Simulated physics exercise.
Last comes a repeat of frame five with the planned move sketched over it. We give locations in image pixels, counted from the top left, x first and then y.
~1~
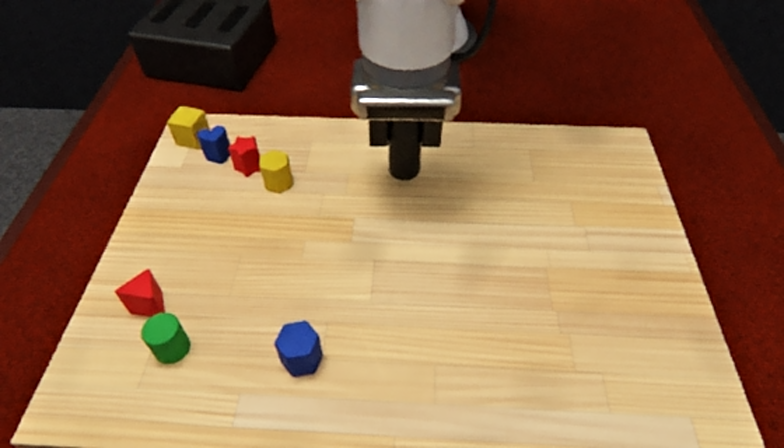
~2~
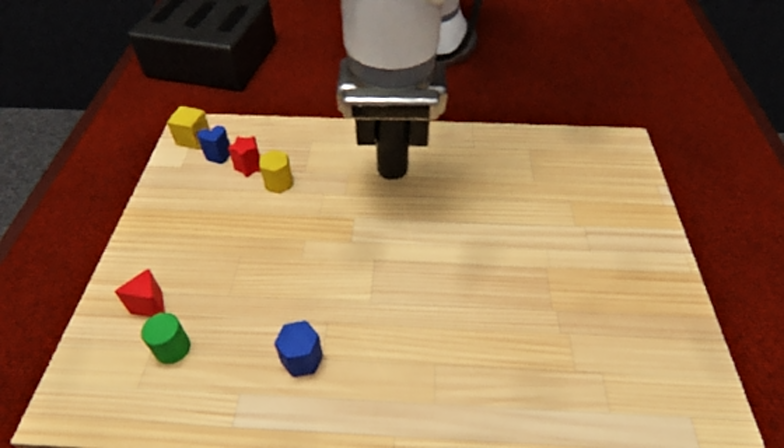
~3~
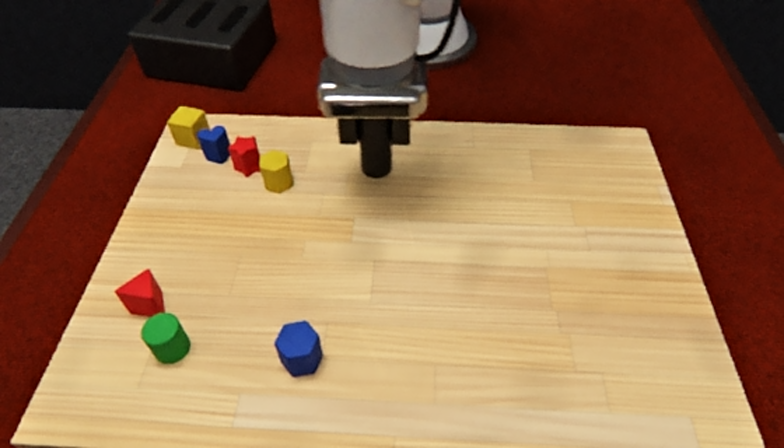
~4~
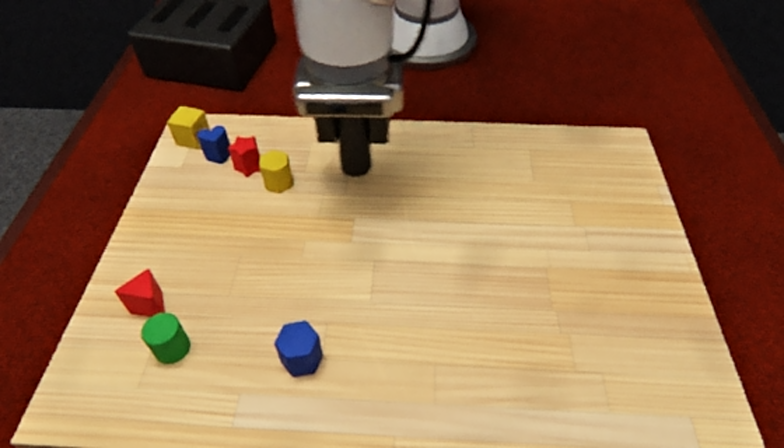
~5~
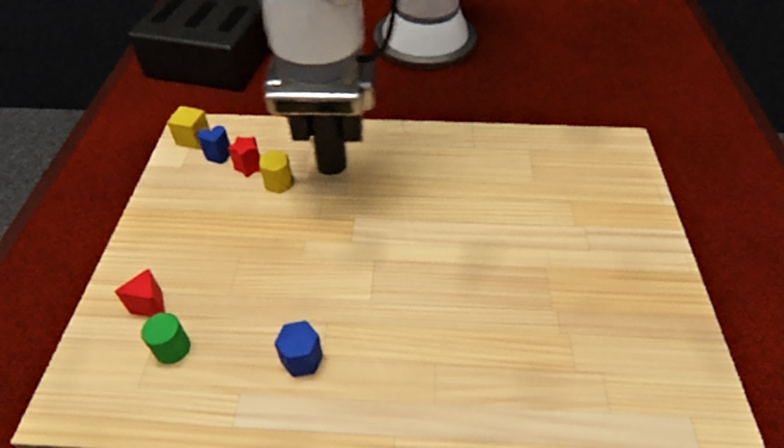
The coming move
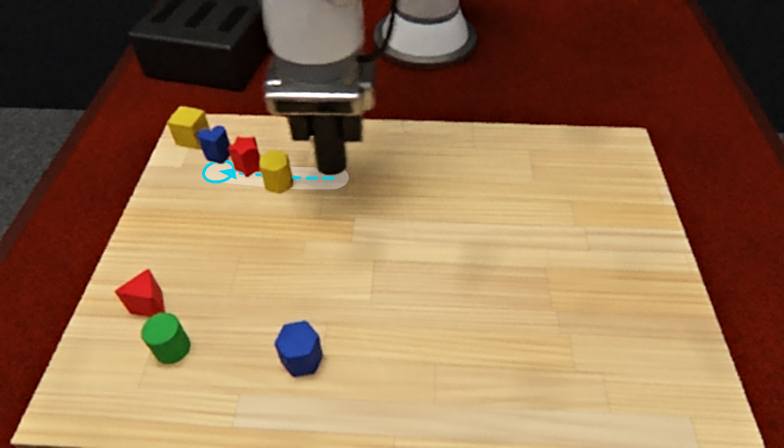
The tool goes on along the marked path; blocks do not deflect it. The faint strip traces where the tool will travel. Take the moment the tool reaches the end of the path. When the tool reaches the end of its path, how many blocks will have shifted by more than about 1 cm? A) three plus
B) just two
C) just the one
It's A.
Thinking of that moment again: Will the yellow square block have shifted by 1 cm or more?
That would be a yes.
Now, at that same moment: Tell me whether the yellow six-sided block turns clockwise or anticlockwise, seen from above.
Counterclockwise rotation.
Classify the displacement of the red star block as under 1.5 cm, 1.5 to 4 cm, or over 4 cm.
Displacement: Past 4 cm.
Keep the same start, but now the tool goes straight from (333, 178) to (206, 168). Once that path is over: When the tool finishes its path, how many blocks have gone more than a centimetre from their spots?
It should be three or more.
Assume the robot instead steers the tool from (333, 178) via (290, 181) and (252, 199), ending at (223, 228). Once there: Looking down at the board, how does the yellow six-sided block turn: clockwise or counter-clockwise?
It twists with the clock when seen from above.
Path on the board, from (333, 178) over (275, 176) to (219, 171).
The first path, step by step. One third of the way, tool (292, 164); yellow six-sided block (260, 161), turned 10° anticlockwise.
Two thirds of the way, tool (253, 161); red star block (230, 142), turned 50° clockwise; yellow six-sided block (223, 166), turned 50° anticlockwise.
At the end, tool (214, 158); yellow square block (174, 114), turned 35° clockwise; blue heart-shaped block (183, 126), turned 15° anticlockwise; red star block (201, 134), turned 70° clockwise; yellow six-sided block (202, 169), turned 125° anticlockwise.
